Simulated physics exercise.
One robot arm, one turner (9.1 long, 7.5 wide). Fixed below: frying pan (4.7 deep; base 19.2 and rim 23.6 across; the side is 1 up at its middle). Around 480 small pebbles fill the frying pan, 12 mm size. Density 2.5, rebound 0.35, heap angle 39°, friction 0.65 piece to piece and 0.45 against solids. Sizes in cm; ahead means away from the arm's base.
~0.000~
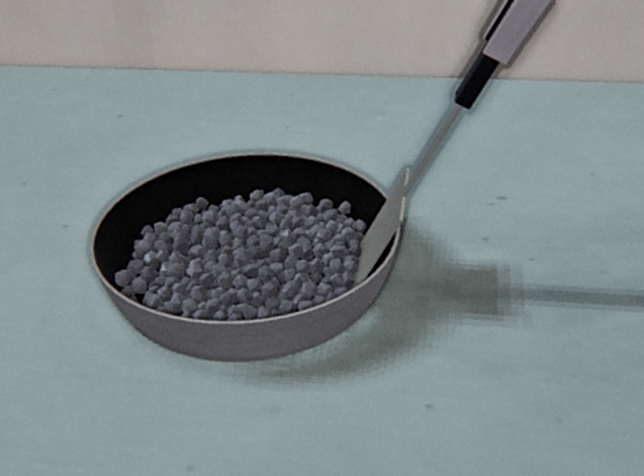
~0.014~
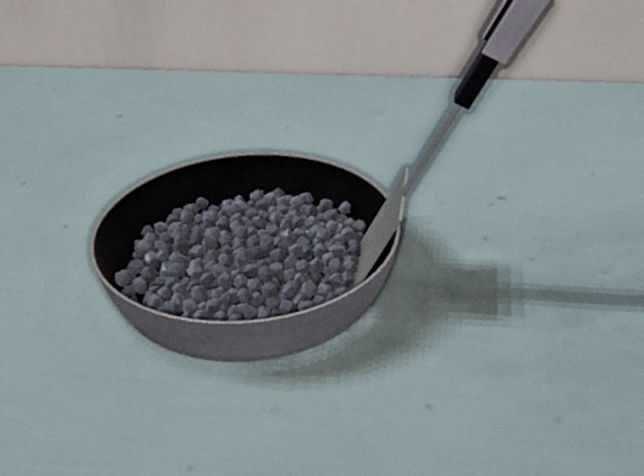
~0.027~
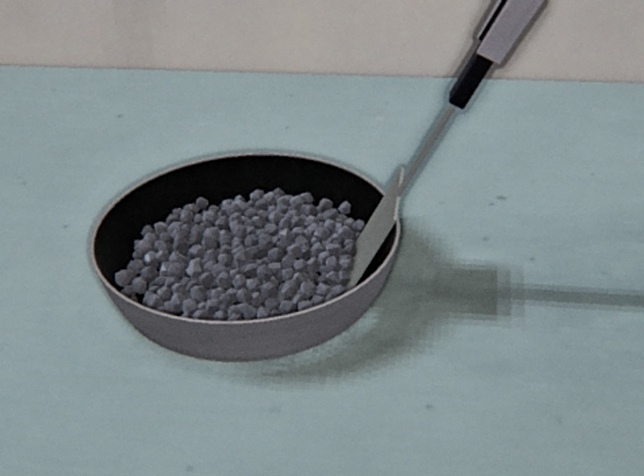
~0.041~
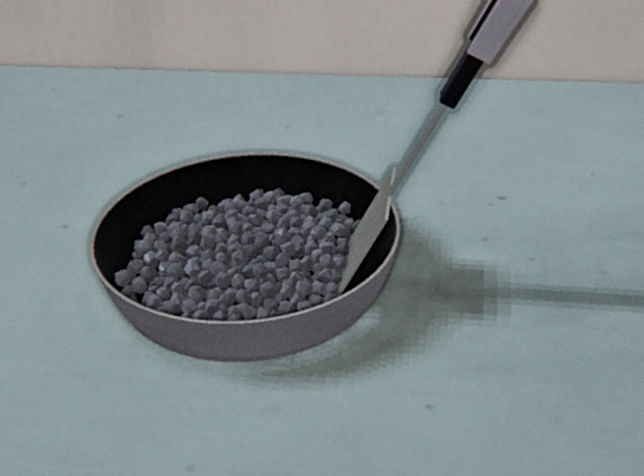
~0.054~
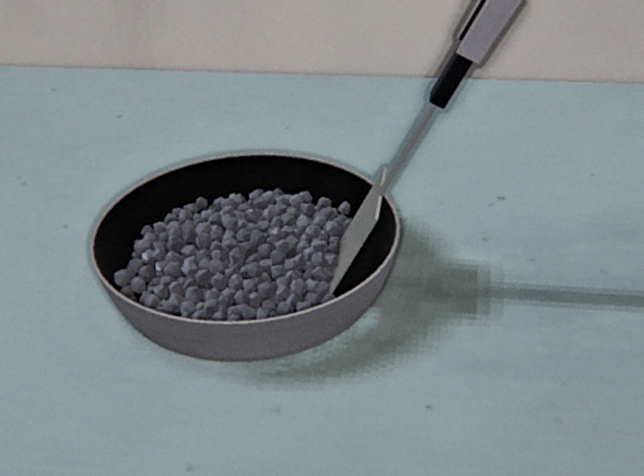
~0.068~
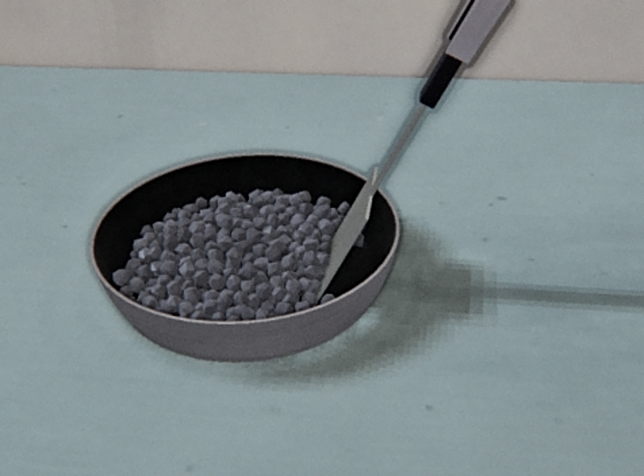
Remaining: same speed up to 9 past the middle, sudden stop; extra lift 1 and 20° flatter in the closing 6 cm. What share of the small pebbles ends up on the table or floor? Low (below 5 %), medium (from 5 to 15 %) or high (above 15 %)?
A medium share, from 5 to 15 %, ends on the table or floor.
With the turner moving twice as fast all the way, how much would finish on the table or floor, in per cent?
Then about 20 per cent.
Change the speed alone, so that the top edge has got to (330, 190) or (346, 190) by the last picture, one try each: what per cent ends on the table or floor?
Some 20 and 15 per cent.
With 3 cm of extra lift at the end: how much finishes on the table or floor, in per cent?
About 15 per cent.
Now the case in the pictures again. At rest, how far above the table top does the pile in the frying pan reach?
About 7.0 cm.
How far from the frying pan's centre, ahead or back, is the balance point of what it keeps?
Some 3.5 cm ahead.
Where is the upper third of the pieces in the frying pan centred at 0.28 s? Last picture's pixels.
At about (174, 225).
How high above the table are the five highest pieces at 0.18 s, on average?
Roughly 6 cm.
After 0.18 s, sloping 63°, highest piece 6 above the table; 484 in the frying pan.
After 0.28 s, sloping 56°, highest piece 7 above the table; 484 in the frying pan.
After 0.54 s, sloping 43°, highest piece 7 above the table; 451 in the frying pan, 32 on the table or floor, 1 on the blade or in flight.
After 1.59 s, sloping 43°, highest piece 7 above the table; 450 in the frying pan, 34 on the table or floor.
At rest, 450 in the frying pan, 34 on the table or floor. That is 7 % on the table or floor.
